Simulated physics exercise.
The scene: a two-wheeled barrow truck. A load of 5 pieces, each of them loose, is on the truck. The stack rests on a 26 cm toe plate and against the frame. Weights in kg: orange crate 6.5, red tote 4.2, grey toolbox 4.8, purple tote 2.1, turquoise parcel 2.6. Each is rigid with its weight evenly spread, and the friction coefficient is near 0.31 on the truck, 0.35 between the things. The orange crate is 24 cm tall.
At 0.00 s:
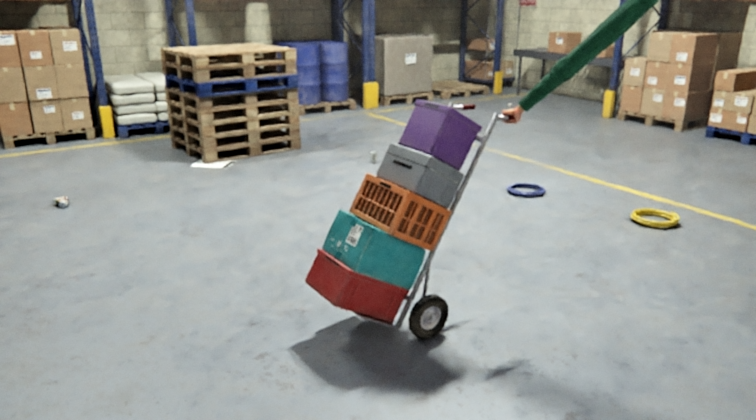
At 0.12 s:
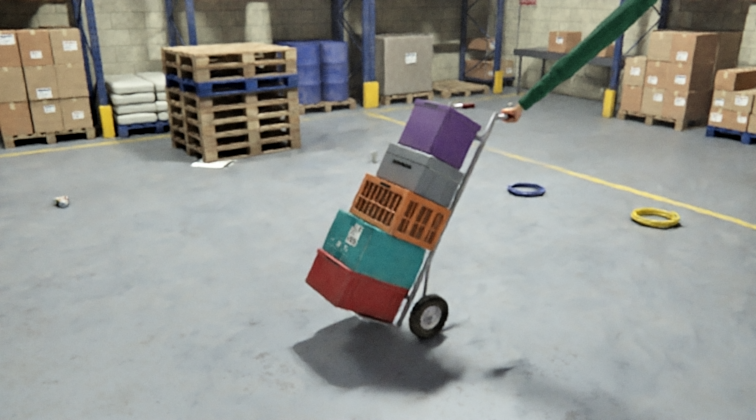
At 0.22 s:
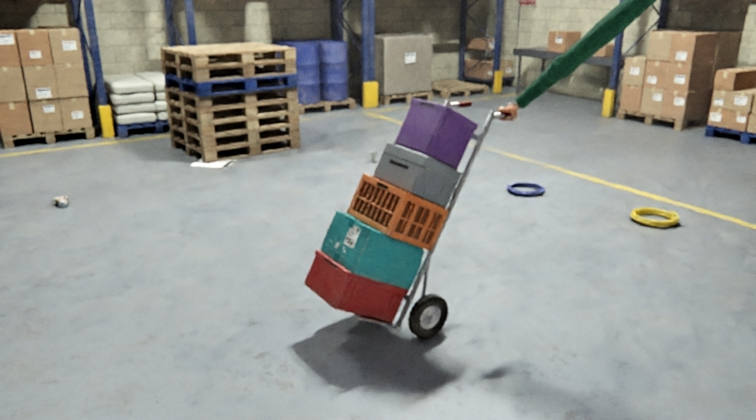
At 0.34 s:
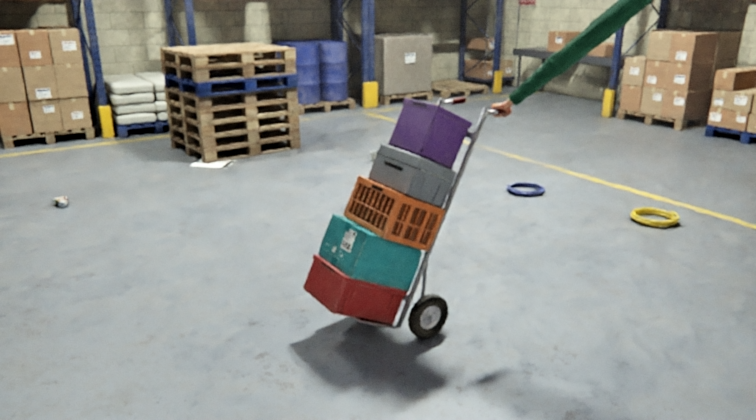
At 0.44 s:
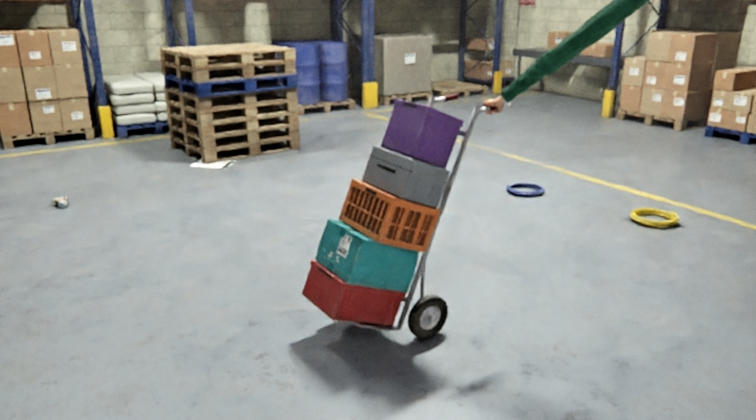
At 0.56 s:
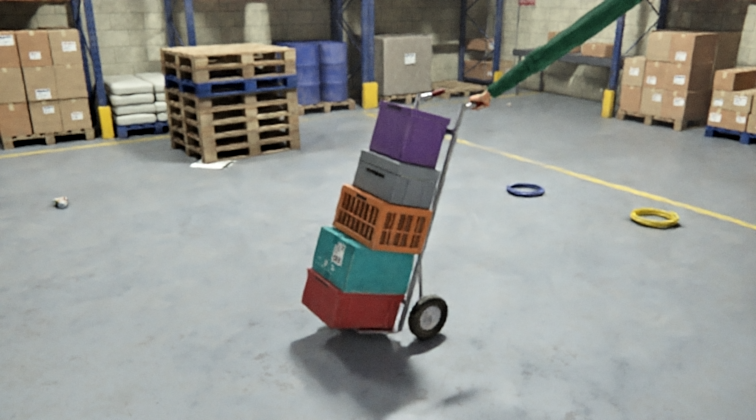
A hand truck stacked with five coloured containers tilts slowly upright as a green-sleeved arm grips it.
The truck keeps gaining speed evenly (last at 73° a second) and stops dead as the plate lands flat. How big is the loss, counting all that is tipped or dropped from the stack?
In all, not one.
Around 0.96 s, truck upright; orange crate tipped 5° against what carries it near (349, 237); red tote tipped 4° against what carries it near (348, 317); purple tote tipped 5° against what carries it.
Around 1.16 s, truck upright; orange crate tipped 4° against what carries it near (344, 239); red tote tipped 4° against what carries it near (348, 317); purple tote tipped 4° against what carries it.
Finally (2.4 s), not toppled but over 10 cm from the start, purple tote; the other 4 still in place (within 10 cm). In the last view, orange crate near (351, 237), red tote near (350, 317).
